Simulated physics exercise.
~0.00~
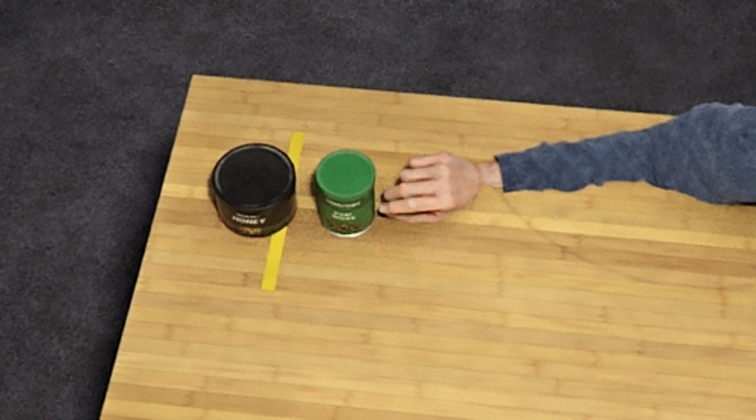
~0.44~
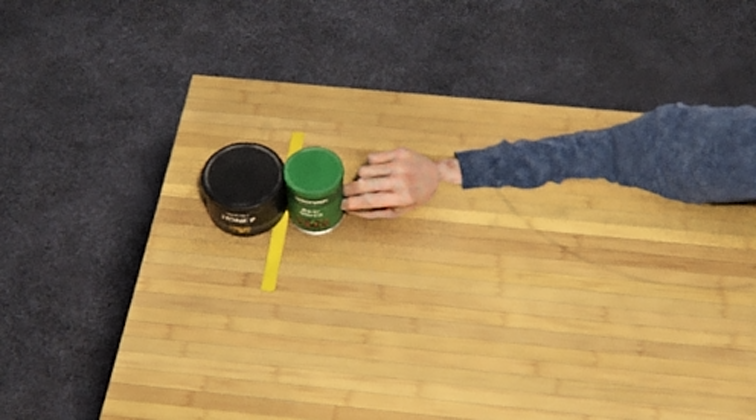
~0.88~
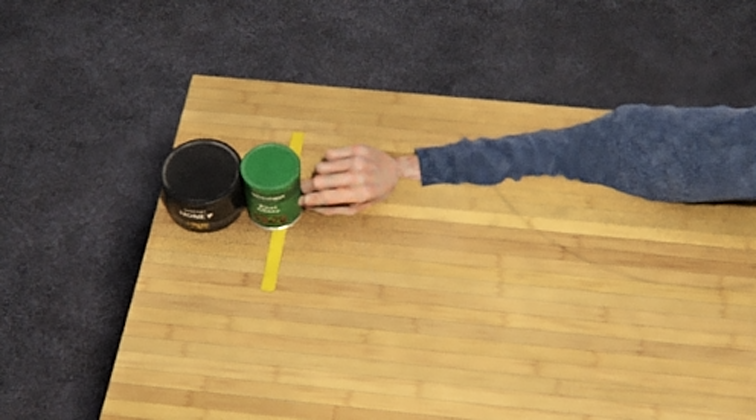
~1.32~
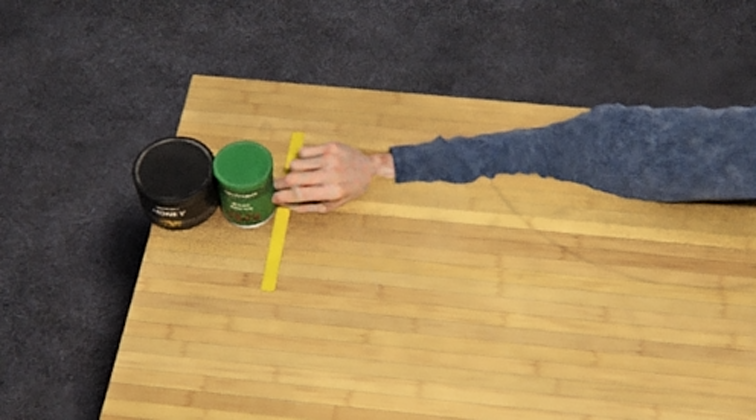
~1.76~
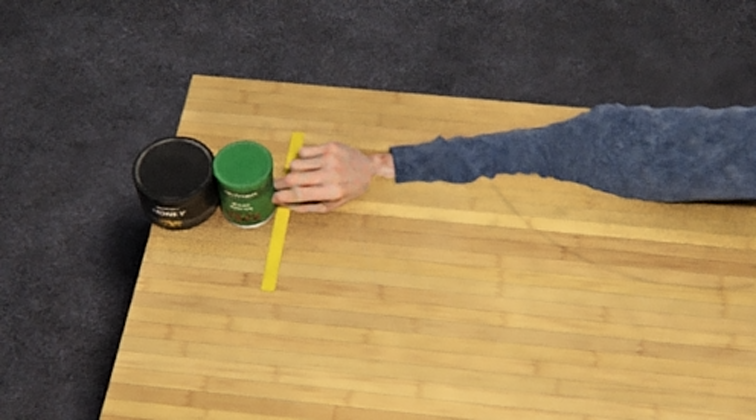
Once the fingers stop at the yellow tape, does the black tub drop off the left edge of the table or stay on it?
The black tub stays on the table, standing upright at the left edge beside the green pot.
